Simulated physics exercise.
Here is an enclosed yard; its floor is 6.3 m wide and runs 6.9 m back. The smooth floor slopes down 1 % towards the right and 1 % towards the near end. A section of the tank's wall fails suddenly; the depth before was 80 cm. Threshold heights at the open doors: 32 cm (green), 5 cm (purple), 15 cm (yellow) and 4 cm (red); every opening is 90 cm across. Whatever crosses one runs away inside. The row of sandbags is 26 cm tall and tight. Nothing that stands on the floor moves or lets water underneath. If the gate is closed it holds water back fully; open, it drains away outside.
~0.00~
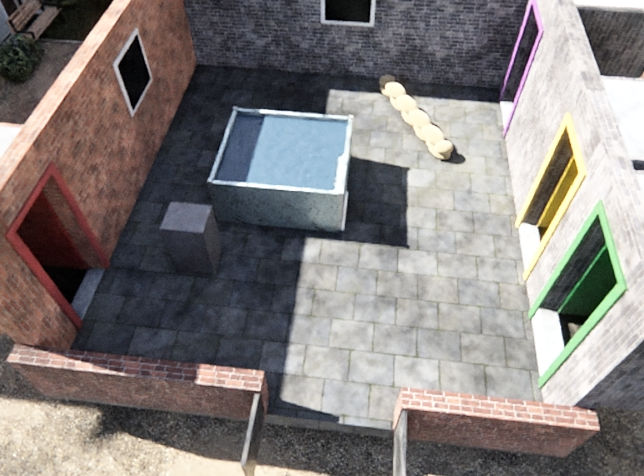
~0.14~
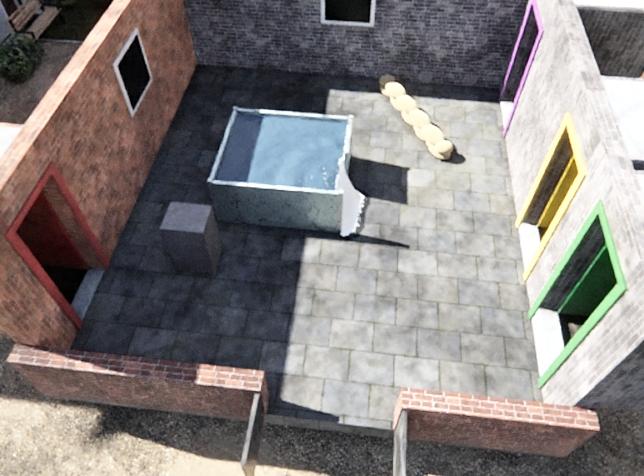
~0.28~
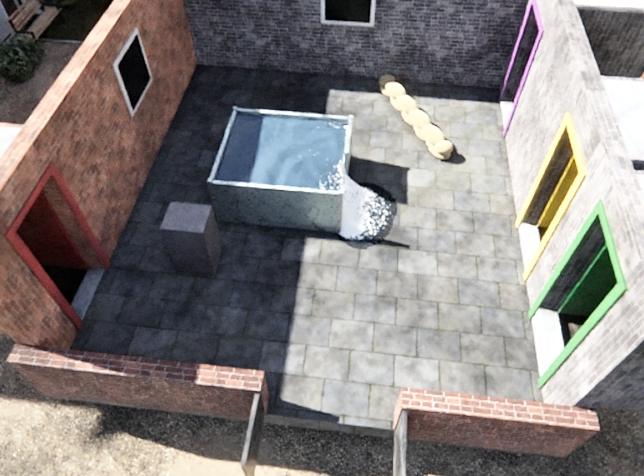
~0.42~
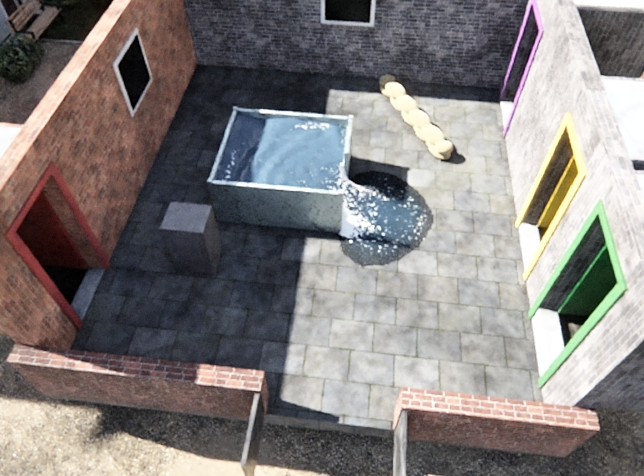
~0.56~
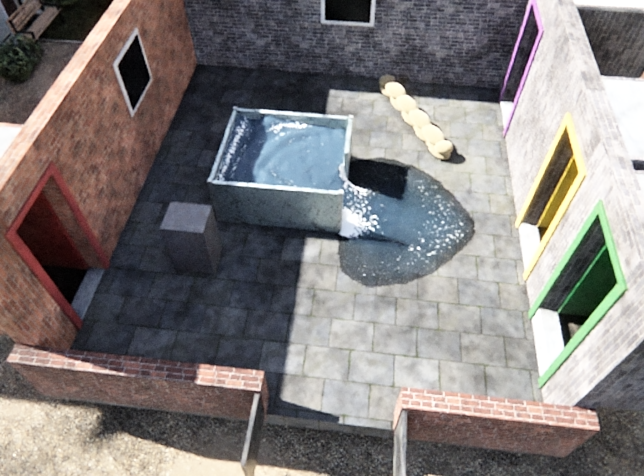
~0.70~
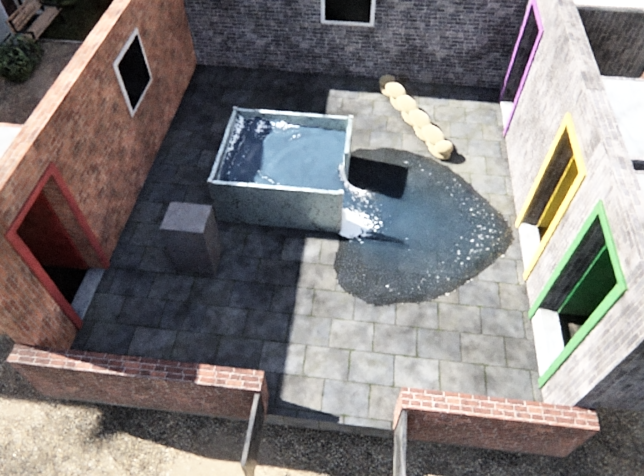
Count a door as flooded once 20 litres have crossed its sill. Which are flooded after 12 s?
Within that time: At the green door it does not reach the limit; at the purple door it exceeds the limit; at the yellow door it passes the limit; at the red door it exceeds the limit.
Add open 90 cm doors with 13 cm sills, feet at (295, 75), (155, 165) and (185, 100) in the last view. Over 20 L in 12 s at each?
In turn: Below, below, not over.
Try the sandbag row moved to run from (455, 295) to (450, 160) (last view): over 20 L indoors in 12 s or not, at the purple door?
Then: Purple over.
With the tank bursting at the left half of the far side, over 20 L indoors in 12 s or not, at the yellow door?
Then: Yellow under.
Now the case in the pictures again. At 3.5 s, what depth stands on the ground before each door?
Depths in cm: Green 17, purple 6, yellow 21, red 0.
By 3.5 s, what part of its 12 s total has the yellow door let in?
Some 90 per cent by then.
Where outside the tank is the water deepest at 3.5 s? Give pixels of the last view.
Near (520, 425).
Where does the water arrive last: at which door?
The red one.
After 1.4 s water covers 25 % of the floor and is deepest (38 cm) near (352, 219); green door 16 cm at the sill, 0 L in, purple door not reached, yellow door 27 cm at the sill, 42 L in, red door not reached.
After 2.2 s water covers 30 % of the floor and is deepest (41 cm) near (534, 427); green door 20 cm at the sill, 0 L in, purple door 7 cm at the sill, 0 L in, yellow door 31 cm at the sill, 128 L in, red door not reached.
After 3.5 s water covers 40 % of the floor and is deepest (26 cm) near (520, 425); green door 17 cm at the sill, 0 L in, purple door 6 cm at the sill, 2 L in, yellow door 21 cm at the sill, 187 L in, red door not reached.
After 7.0 s water covers 65 % of the floor and is deepest (16 cm) near (498, 143); green door 14 cm at the sill, 0 L in, purple door 14 cm at the sill, 46 L in, yellow door 12 cm at the sill, 207 L in, red door 9 cm at the sill, 14 L in.
After 12.0 s water covers 85 % of the floor and is deepest (14 cm) near (534, 427); green door 12 cm at the sill, 0 L in, purple door 7 cm at the sill, 101 L in, yellow door 9 cm at the sill, 207 L in, red door 6 cm at the sill, 44 L in.
